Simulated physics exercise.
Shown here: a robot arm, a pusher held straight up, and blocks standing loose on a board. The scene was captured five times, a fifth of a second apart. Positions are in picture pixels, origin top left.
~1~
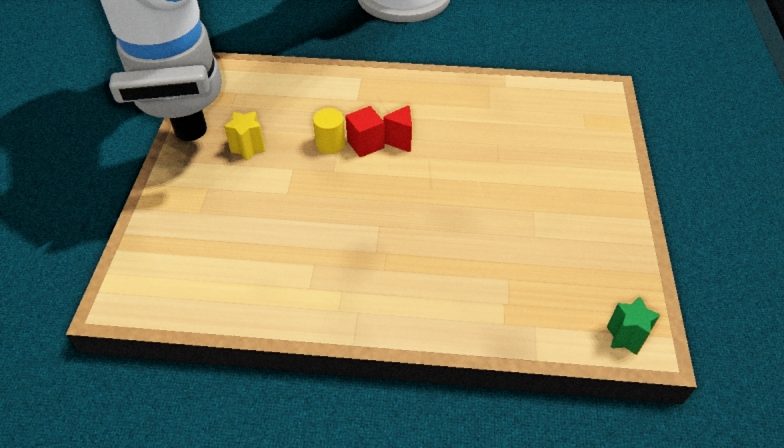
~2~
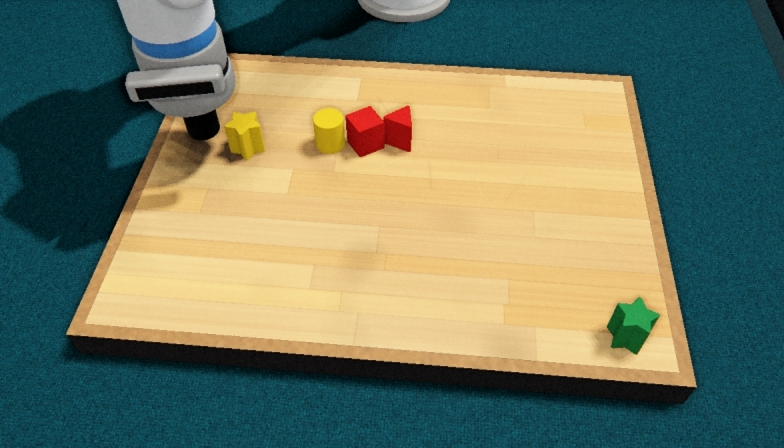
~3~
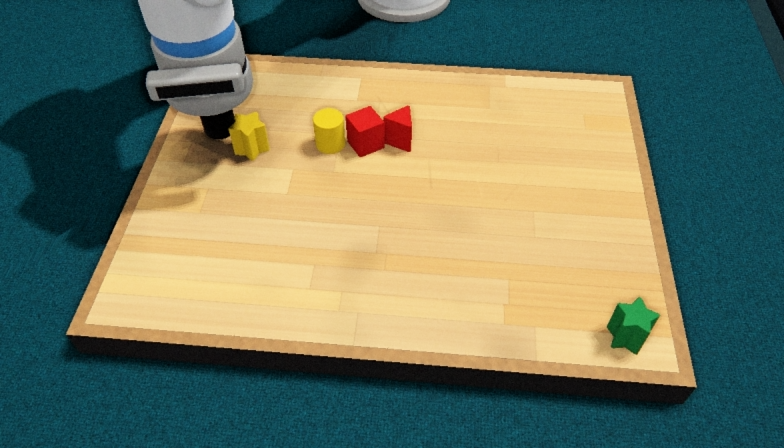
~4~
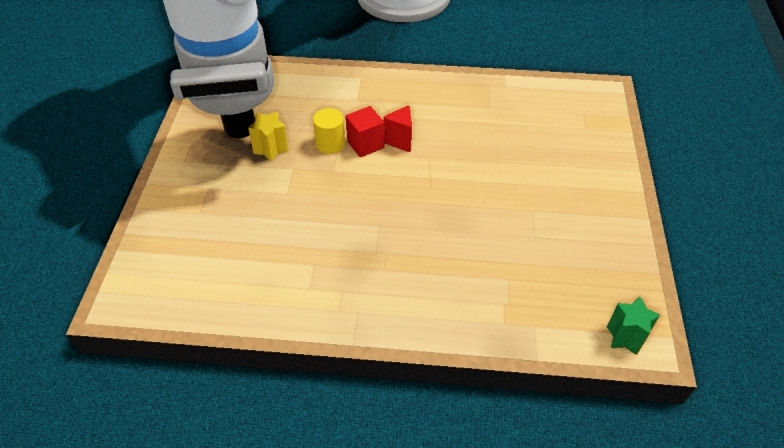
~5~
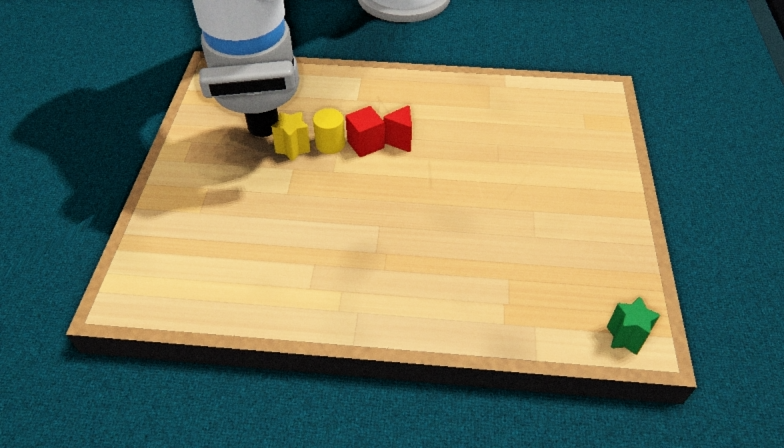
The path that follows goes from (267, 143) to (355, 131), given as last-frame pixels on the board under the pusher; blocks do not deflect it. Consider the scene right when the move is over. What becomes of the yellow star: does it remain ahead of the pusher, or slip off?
It comes off the pusher's front.
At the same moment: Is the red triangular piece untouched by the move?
No
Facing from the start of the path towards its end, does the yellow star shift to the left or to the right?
It moves right.
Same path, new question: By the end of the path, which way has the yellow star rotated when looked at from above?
With the clock.
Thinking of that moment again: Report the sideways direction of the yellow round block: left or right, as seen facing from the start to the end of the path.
It is displaced to the right.
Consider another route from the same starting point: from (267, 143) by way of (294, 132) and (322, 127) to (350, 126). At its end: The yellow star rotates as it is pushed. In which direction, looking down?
From above, clockwise.
What follows on the original path. One third of the way, pusher at (296, 123); yellow star at (317, 123), turned 15° clockwise; yellow round block at (348, 116); red square block at (378, 117), turned 35° clockwise; red triangular piece at (410, 116), turned 15° anticlockwise.
Two thirds of the way, pusher at (326, 119); yellow star at (333, 127), turned 55° clockwise; yellow round block at (360, 116); red square block at (393, 116), turned 55° clockwise; red triangular piece at (420, 116), turned 35° anticlockwise.
At the end, pusher at (354, 115); yellow star at (337, 127), turned 75° clockwise; yellow round block at (375, 120); red square block at (406, 122), turned 25° clockwise; red triangular piece at (430, 116), turned 65° anticlockwise.
